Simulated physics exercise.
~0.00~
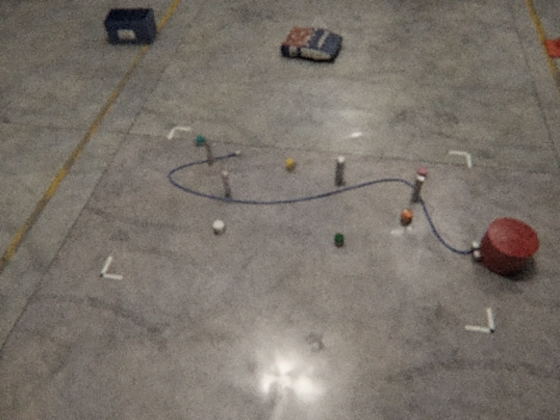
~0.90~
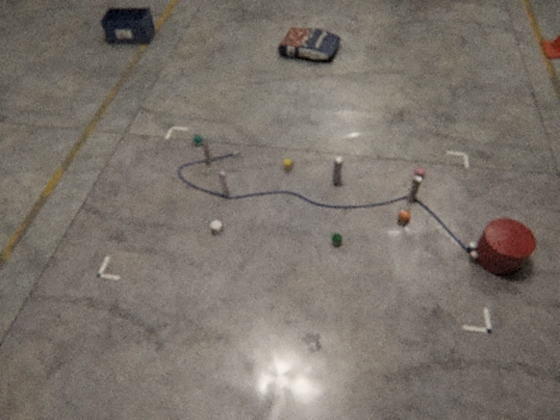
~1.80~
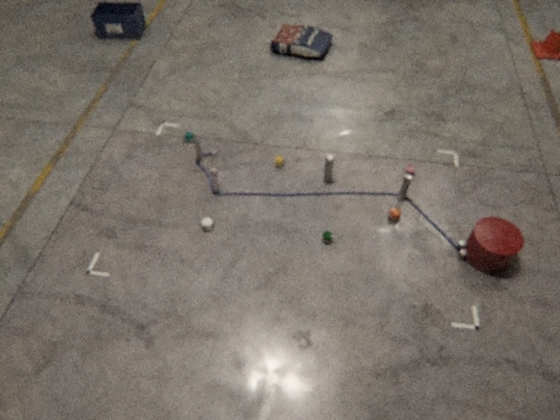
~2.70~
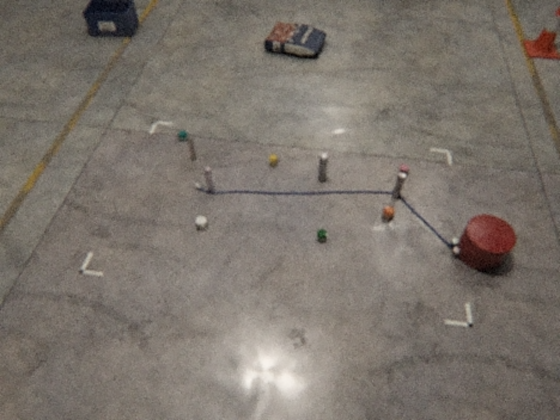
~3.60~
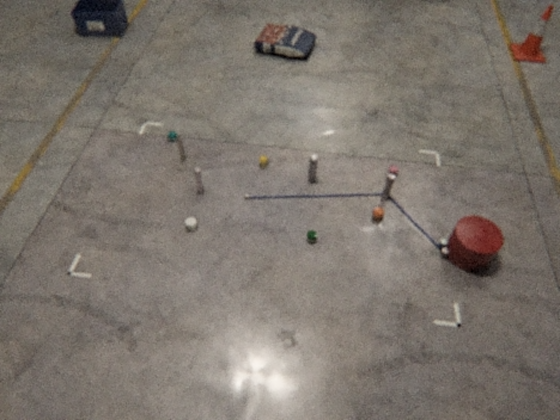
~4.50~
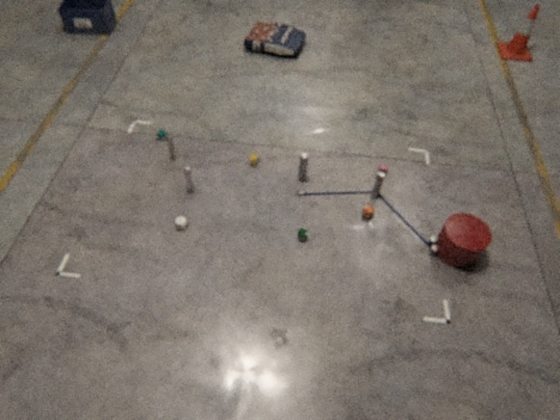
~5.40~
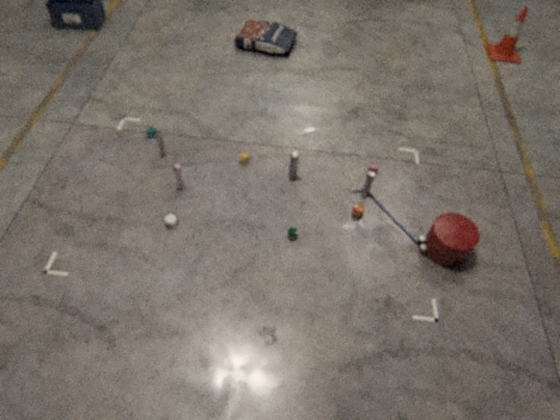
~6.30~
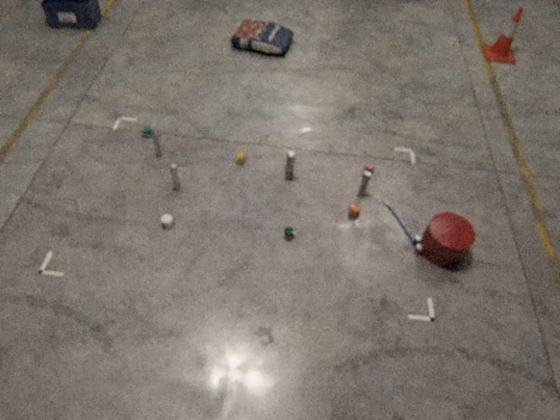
On a concrete floor, a dark cable winding rightward past upright posts and small jars toward a red reel, leaving a short length out.
